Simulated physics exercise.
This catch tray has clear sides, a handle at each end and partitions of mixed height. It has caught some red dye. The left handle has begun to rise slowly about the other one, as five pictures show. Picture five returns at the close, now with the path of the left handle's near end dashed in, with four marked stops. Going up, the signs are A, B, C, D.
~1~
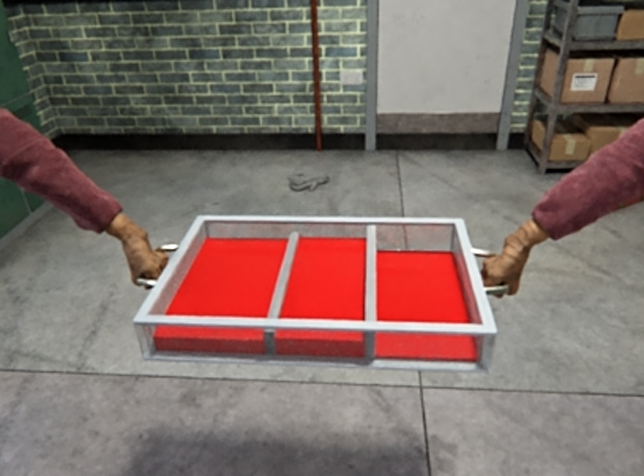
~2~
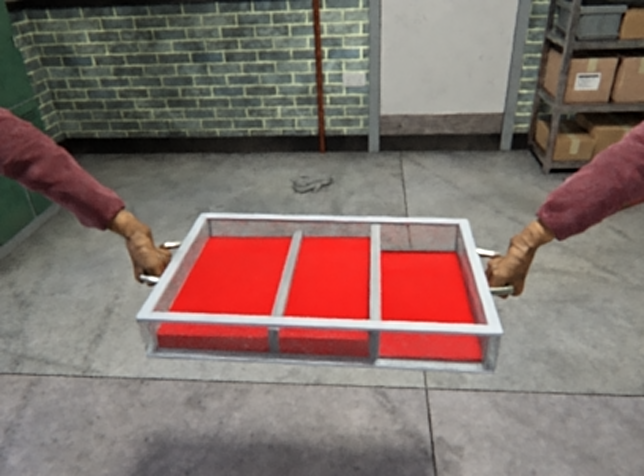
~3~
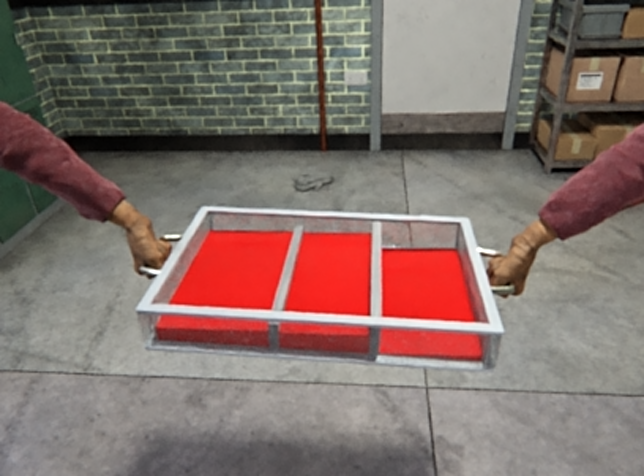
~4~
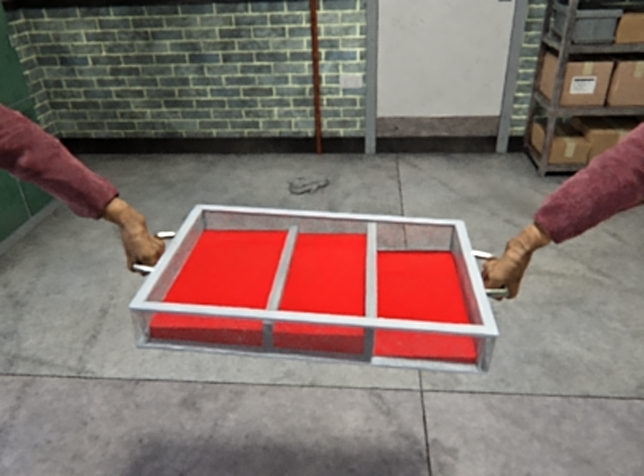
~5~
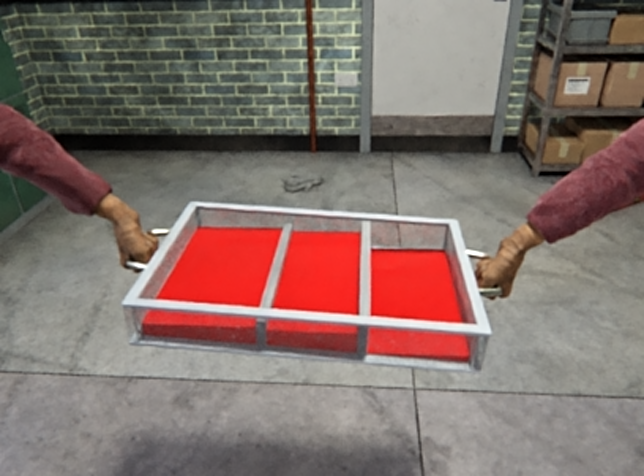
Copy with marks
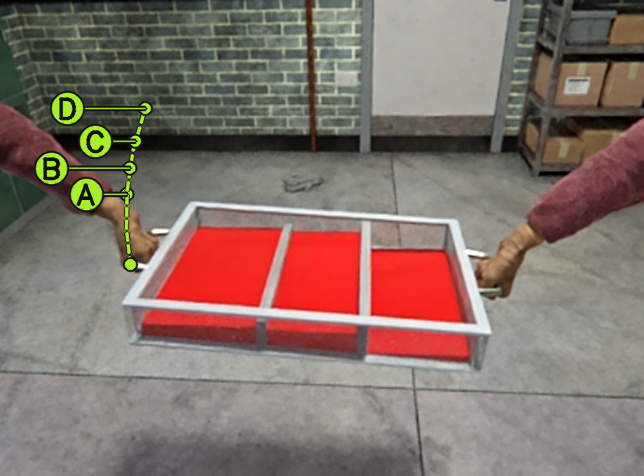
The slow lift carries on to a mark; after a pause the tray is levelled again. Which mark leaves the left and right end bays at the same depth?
It is B.
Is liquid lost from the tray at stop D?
Yes, some is lost.
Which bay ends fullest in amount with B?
The middle bay.
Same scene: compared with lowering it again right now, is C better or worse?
Stop C is better.
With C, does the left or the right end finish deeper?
The right one.
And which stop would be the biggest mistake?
That is stop D.
In lime, A at (126, 194); B at (129, 168); C at (135, 141); D at (145, 108).
With A, the left end bay stands much deeper than the other; nothing spills.
With B, the two end bays stand about equally deep; nothing spills.
With C, the right end bay stands much deeper than the other; nothing spills.
With D, the right end bay stands much deeper than the other; about 9 % goes over the rim.
